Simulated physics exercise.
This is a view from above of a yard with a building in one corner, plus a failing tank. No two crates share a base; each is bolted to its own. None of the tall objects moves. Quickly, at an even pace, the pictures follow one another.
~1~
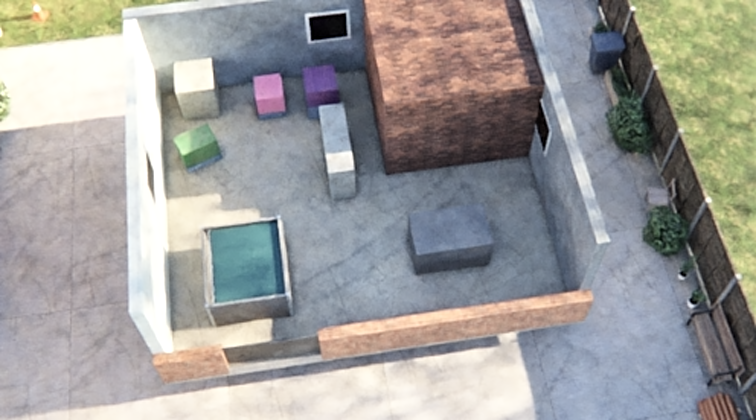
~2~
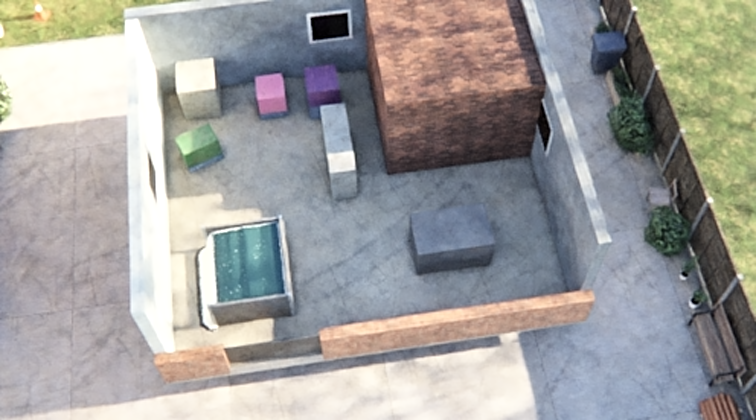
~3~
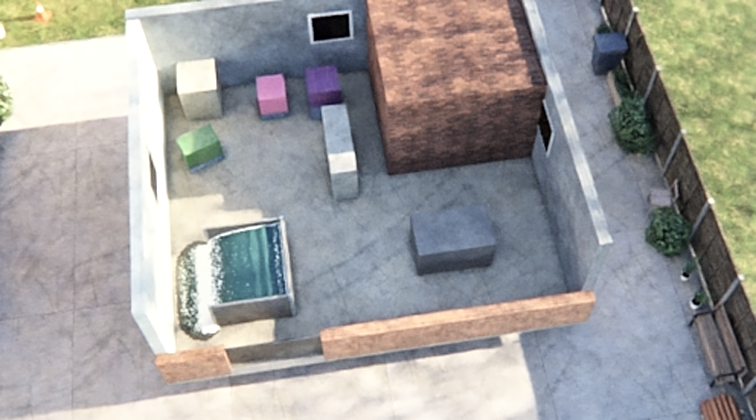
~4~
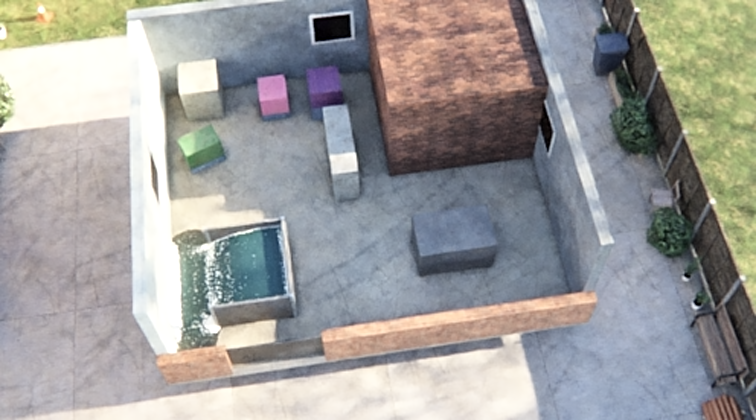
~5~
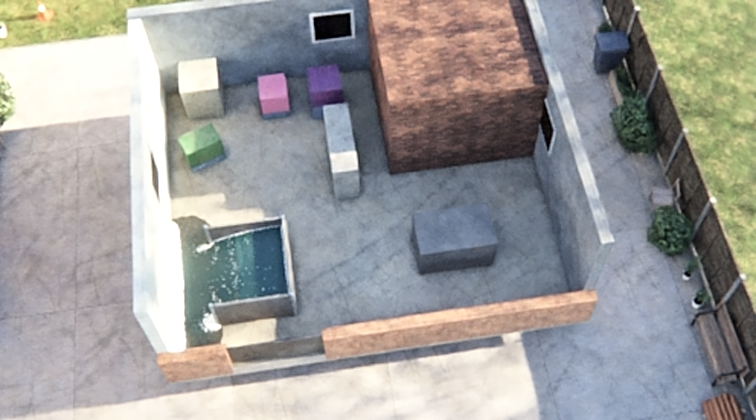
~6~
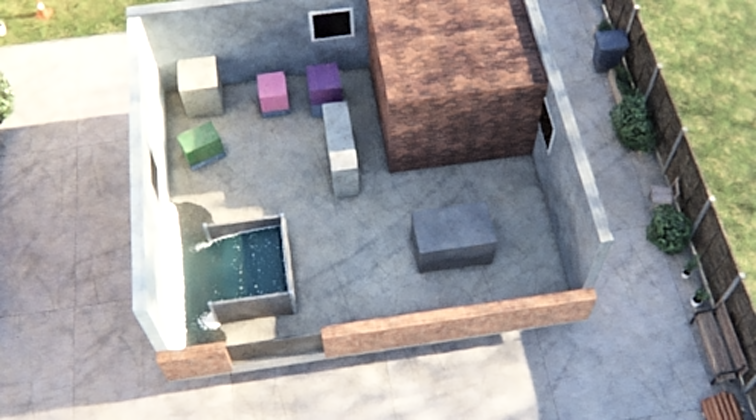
Teal water pours from the left side of a square tank in a walled, roofless concrete yard, seen from high above. The tank sits at lower left, with cream, green, pink and purple blocks behind it, a grey block to the right and a brick structure at upper right. The water bursts out foaming, spreads to the left wall and along it, while the blocks stay still.
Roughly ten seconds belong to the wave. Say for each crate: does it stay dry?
Purple crate: Yes, it stays dry; pink crate: Yes, it stays dry; green crate: No, it gets wet.
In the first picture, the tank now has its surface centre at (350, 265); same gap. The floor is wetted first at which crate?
The green crate.
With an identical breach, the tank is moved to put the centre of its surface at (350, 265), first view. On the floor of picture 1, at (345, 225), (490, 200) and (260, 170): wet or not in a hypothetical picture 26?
Taking the three spots in order: Bare, bare, swamped.
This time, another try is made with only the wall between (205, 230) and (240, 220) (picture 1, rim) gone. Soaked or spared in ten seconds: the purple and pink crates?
The purple crate is untouched and the pink crate is flooded.
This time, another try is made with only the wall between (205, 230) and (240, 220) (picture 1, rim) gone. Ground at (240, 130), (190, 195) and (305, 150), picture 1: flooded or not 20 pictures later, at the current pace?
Taken in turn, that's reached, reached, and finally reached.
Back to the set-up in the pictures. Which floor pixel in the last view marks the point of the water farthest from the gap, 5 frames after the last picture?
I'd say at around (167, 126).
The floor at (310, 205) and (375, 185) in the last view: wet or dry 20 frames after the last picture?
First spot spared, second spot spared.
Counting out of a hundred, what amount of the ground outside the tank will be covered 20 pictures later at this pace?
By my count, 60 percent.
A moment on, water covers 20 % of the floor; the purple crate not reached, the pink crate not reached, the green crate water round its plinth.
Next, water covers 35 % of the floor; the purple crate not reached, the pink crate water round its plinth, the green crate water round its plinth.
Then, water covers 60 % of the floor; the purple crate water round its plinth, the pink crate water round its plinth, the green crate water round its plinth.
Later, water covers 85 % of the floor; the purple crate water round its plinth, the pink crate water round its plinth, the green crate water round its plinth.
In the end, water covers 100 % of the floor; the purple crate stayed above the water, the pink crate stayed above the water, the green crate was topped.
